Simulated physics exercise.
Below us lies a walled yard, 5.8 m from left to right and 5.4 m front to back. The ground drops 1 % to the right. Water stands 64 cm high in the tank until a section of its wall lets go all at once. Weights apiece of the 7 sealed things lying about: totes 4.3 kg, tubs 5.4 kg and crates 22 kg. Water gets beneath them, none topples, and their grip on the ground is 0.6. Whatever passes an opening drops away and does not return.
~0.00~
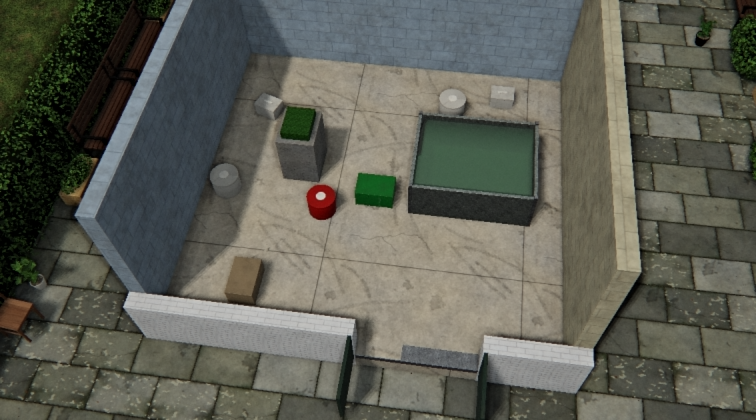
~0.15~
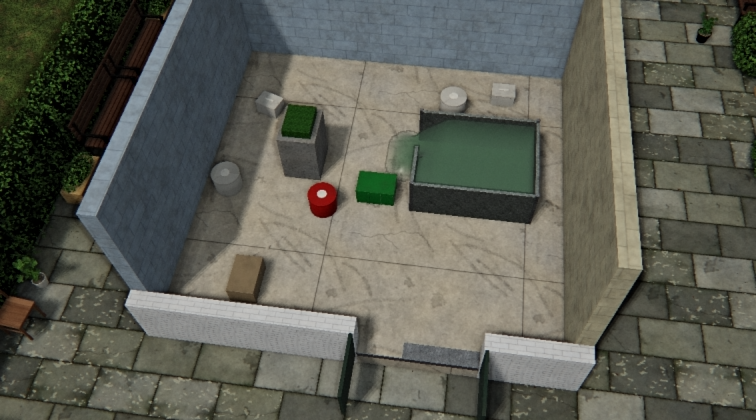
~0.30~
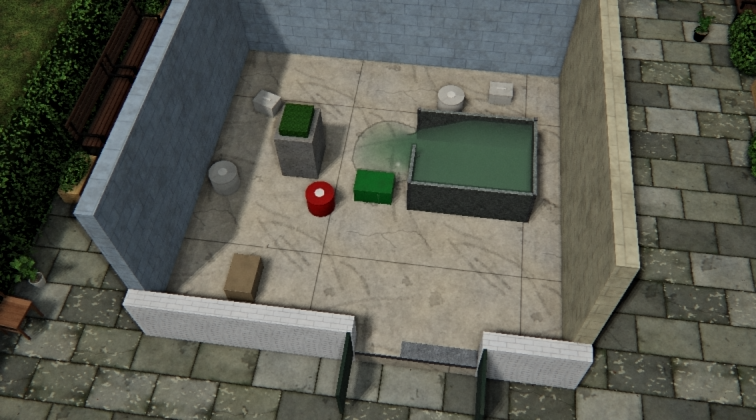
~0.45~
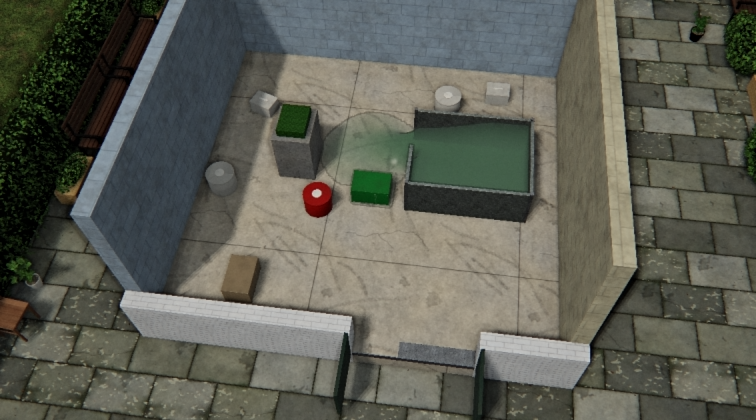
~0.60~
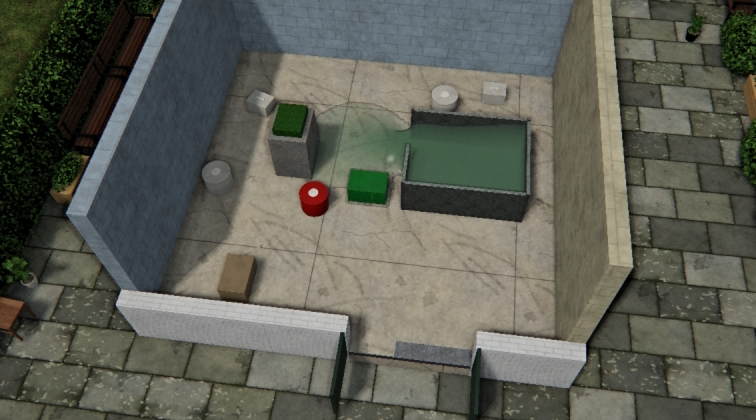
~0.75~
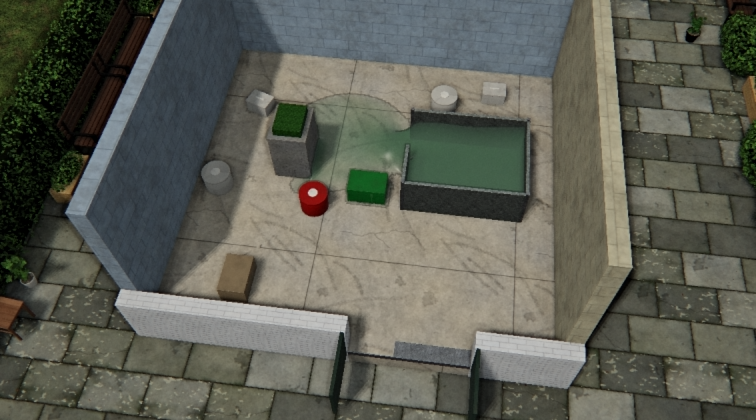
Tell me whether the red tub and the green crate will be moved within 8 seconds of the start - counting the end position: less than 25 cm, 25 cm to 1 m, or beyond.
Red tub ends far away, green crate holds its place.
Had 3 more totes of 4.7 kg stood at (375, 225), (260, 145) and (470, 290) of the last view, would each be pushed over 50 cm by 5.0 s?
In that order: Under, over, short of it.
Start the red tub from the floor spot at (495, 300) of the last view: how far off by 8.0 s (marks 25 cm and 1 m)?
It stays put.
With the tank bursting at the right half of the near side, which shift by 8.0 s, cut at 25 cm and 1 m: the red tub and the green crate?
Then the red tub stays put, the green crate holds its place.
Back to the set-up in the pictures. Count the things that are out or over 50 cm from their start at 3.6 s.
I count 2.
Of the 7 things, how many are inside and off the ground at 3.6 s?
At that moment 3.
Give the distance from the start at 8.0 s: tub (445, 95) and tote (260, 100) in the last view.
In turn: 80 cm, 350 cm.
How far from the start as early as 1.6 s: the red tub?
Roughly 60 cm by then.
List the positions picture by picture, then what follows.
The first frame shows the red tub at (321, 196) rests on the ground; the green crate at (375, 185), on the bottom; water covers 2.6 m2; 0 of 7 have shifted.
The second frame shows the red tub at (322, 194), on the bottom; the green crate at (376, 182), on the bottom; 3.1 m2 under water; 0 of 7 have shifted.
The third frame shows the red tub at (319, 193) rests on the ground; the green crate at (374, 181) rests on the ground; water covers 3.7 m2; 0 of 7 have shifted.
The fourth frame shows the red tub at (317, 194) rests on the ground; the green crate at (371, 182) rests on the ground; water covers 4.5 m2; 0 of 7 have shifted.
The fifth frame shows the red tub at (313, 193), on the bottom; the green crate at (368, 181), on the bottom; 5.2 m2 under water; 0 of 7 have shifted.
The sixth frame shows the red tub at (313, 193), on the bottom; the green crate at (367, 181) rests on the ground; 6.0 m2 under water; 0 of 7 have shifted.
After 1.6 s the red tub is near (314, 229), 0.7 m from its start, aground; the green crate is near (367, 181), 0.0 m from its start, aground; 0 of 7 are out; 1 afloat.
After 3.6 s the red tub is near (339, 306), 2.0 m from its start, afloat; the green crate is near (367, 181), 0.0 m from its start, aground; 0 of 7 are out; 3 afloat.
After 5.6 s the red tub is near (407, 321), 2.6 m from its start, aground; the green crate is near (367, 181), 0.0 m from its start, aground; 0 of 7 are out; 2 afloat.
After 8.0 s the red tub is near (457, 342), 3.2 m from its start, aground; the green crate is near (367, 181), 0.0 m from its start, aground; 1 of 7 are out; 3 afloat.
